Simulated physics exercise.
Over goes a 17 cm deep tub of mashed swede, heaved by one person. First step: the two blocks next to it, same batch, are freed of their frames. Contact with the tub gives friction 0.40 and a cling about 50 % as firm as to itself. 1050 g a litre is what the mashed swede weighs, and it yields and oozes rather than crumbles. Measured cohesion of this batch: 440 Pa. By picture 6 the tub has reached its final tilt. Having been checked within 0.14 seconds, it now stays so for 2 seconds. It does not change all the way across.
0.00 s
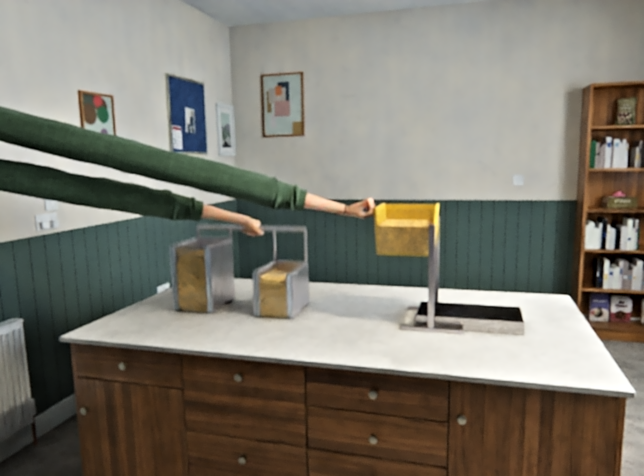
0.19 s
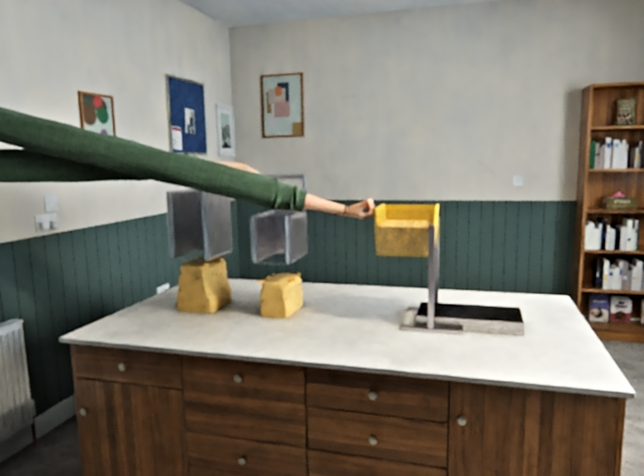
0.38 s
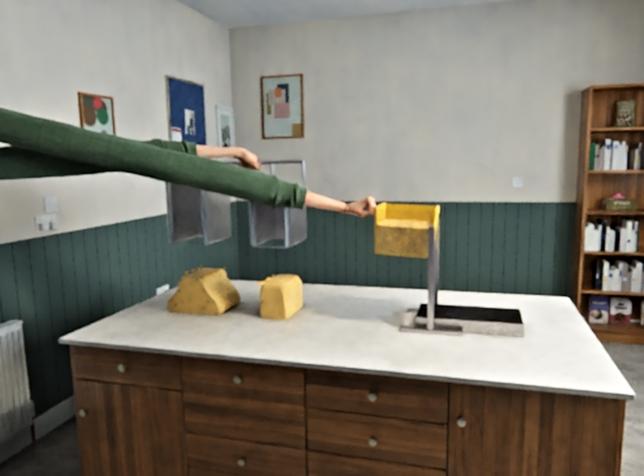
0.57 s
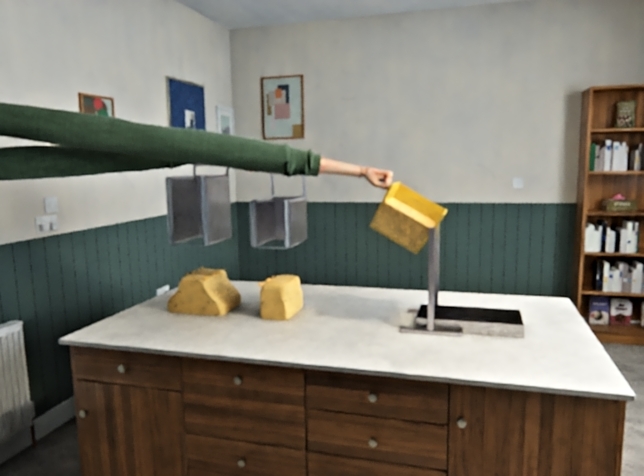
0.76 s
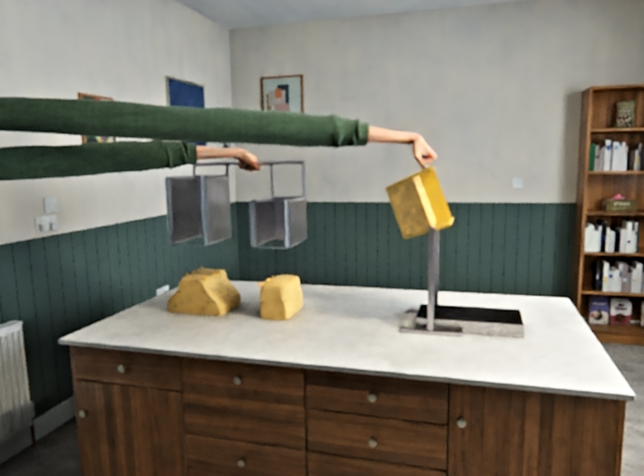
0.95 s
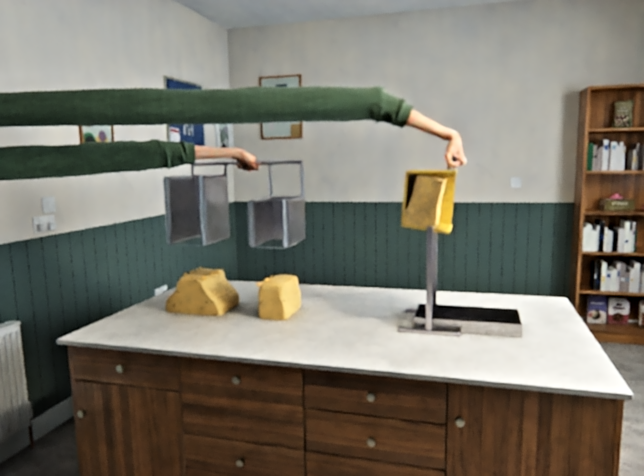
Two clear boxes were lifted off a pair of yellow blocks by one green-sleeved arm, the taller block slumping lower, and then the other arm tilted a yellow tub on its stand over to the right.
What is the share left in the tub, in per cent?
About 47 %.
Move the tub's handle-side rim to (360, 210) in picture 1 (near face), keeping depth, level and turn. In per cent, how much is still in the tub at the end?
I'd guess around 35 per cent remains.
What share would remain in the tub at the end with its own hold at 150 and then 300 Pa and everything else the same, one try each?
It'd be some 35 percent the first time and some 45 percent the second.
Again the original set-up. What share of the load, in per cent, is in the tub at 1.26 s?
Around 55 per cent.
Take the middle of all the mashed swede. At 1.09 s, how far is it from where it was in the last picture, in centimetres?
Something like 5 cm, give or take.
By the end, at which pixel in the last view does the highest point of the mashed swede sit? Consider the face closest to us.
The highest point is near (425, 209) in the last picture.
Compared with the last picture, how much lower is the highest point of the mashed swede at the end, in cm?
About 12 cm.
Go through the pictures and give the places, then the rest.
Handle-side rim at (376, 209), tilt 0 degrees; crest of the mashed swede at (398, 226); block heights 25 cm, 16 cm (left to right), in the first picture.
Handle-side rim at (376, 210), tilt 0 degrees; crest of the mashed swede at (398, 226); block heights 22 cm, 16 cm (left to right), in the second picture.
Handle-side rim at (377, 208), tilt 3 degrees; crest of the mashed swede at (380, 225); block heights 17 cm, 16 cm (left to right), in the third picture.
Handle-side rim at (392, 186), tilt 30 degrees; crest of the mashed swede at (387, 203); block heights 17 cm, 16 cm (left to right), in the fourth picture.
Handle-side rim at (430, 170), tilt 69 degrees; crest of the mashed swede at (413, 179); block heights 17 cm, 16 cm (left to right), in the fifth picture.
Handle-side rim at (455, 174), tilt 94 degrees; crest of the mashed swede at (419, 176); block heights 17 cm, 16 cm (left to right), in the sixth picture.
After 1.09 s, the tub is at 94 degrees and holds 96 %.
After 1.26 s, the tub is at 94 degrees and holds 56 %.
After 1.43 s, the tub is at 94 degrees and holds 47 %.
After 1.60 s, the tub is at 94 degrees and holds 47 %.
After 2.95 s, the tub is at 94 degrees and holds 47 %.
